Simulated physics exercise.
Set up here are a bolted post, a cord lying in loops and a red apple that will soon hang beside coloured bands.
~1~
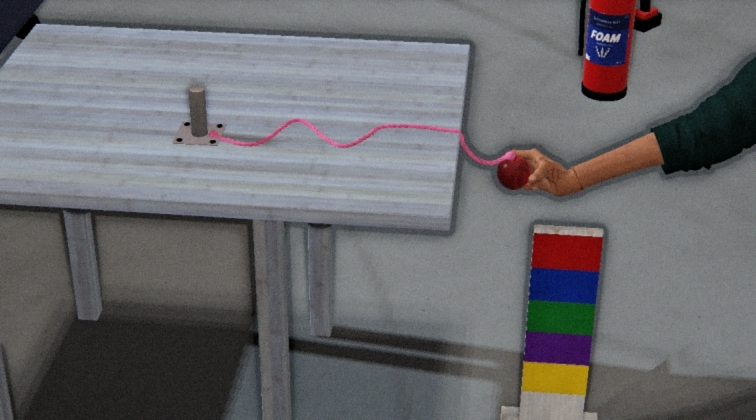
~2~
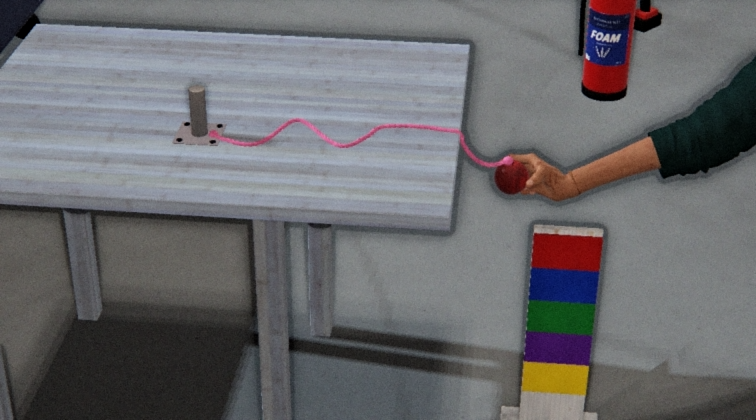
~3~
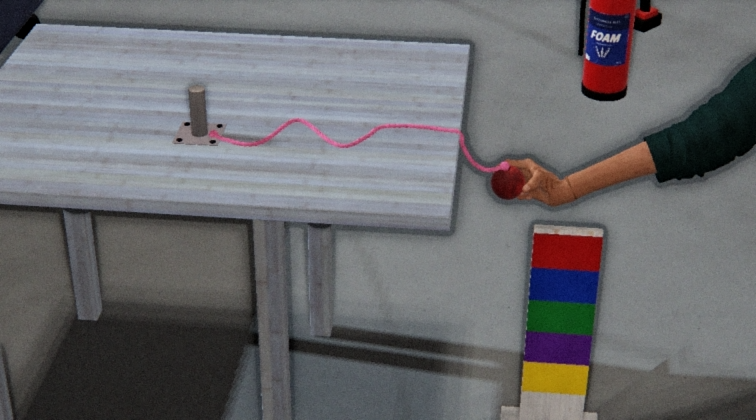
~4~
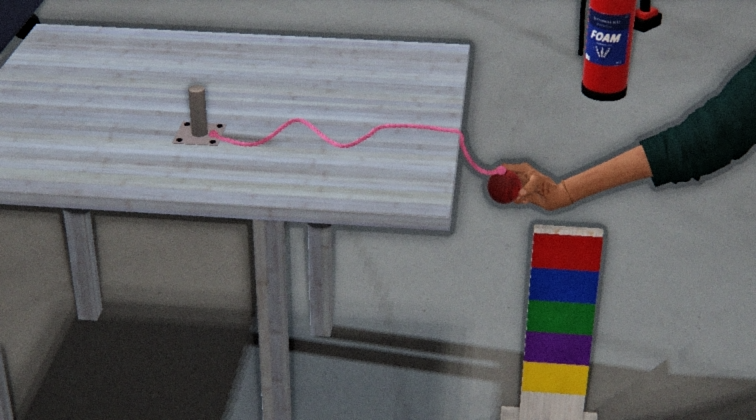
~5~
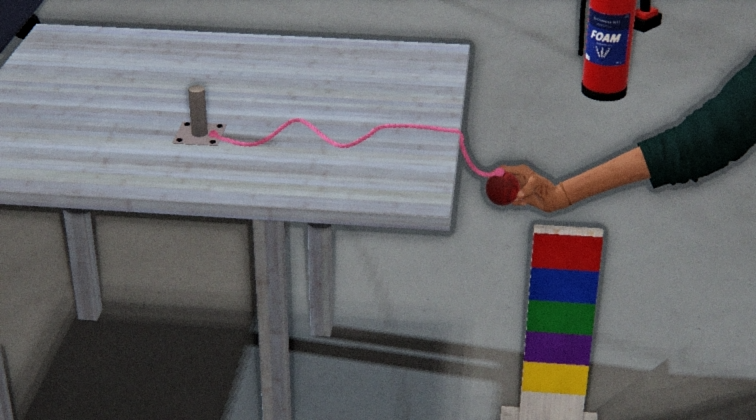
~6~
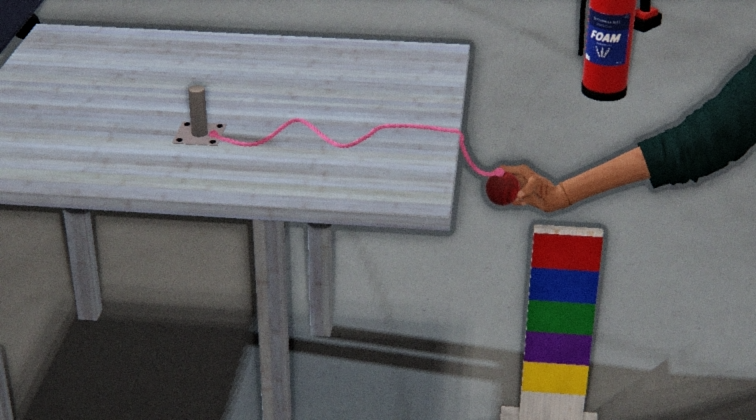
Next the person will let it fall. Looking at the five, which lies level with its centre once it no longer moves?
The blue one lies level with its centre.
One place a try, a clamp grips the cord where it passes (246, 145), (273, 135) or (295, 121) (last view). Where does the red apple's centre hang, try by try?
In order of the tries: About (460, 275), then (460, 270), then (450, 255).
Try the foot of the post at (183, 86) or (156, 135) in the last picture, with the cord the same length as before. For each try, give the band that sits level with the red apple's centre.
Answer, in order: Red, red.
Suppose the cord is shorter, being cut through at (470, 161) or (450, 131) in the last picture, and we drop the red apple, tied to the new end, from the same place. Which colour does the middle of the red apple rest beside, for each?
Try 1 - red; try 2 - higher than all five.
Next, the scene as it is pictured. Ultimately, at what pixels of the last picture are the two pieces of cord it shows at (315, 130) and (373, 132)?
About (358, 135), and the other about (447, 135).
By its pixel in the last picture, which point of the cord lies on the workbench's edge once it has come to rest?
About (381, 128).
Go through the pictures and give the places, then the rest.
In the first picture, red apple (514, 172); red (567, 254); blue (564, 287); green (561, 319); purple (558, 349); yellow (555, 379).
In the second picture, red apple (512, 177); cord through (240, 144) (289, 123) (332, 142) (387, 126) (455, 133).
In the third picture, red apple (508, 182).
In the fourth picture, red apple (504, 187); cord through (240, 144) (289, 123) (332, 142) (387, 126) (455, 133).
In the fifth picture, red apple (503, 188).
In the sixth picture, red apple (503, 188); cord through (240, 144) (289, 123) (332, 142) (387, 126) (455, 133).
Soon after, apple near (444, 265); level with blue.
Then, apple near (469, 282); level with blue.
At rest, apple near (462, 282); level with blue. At blue.
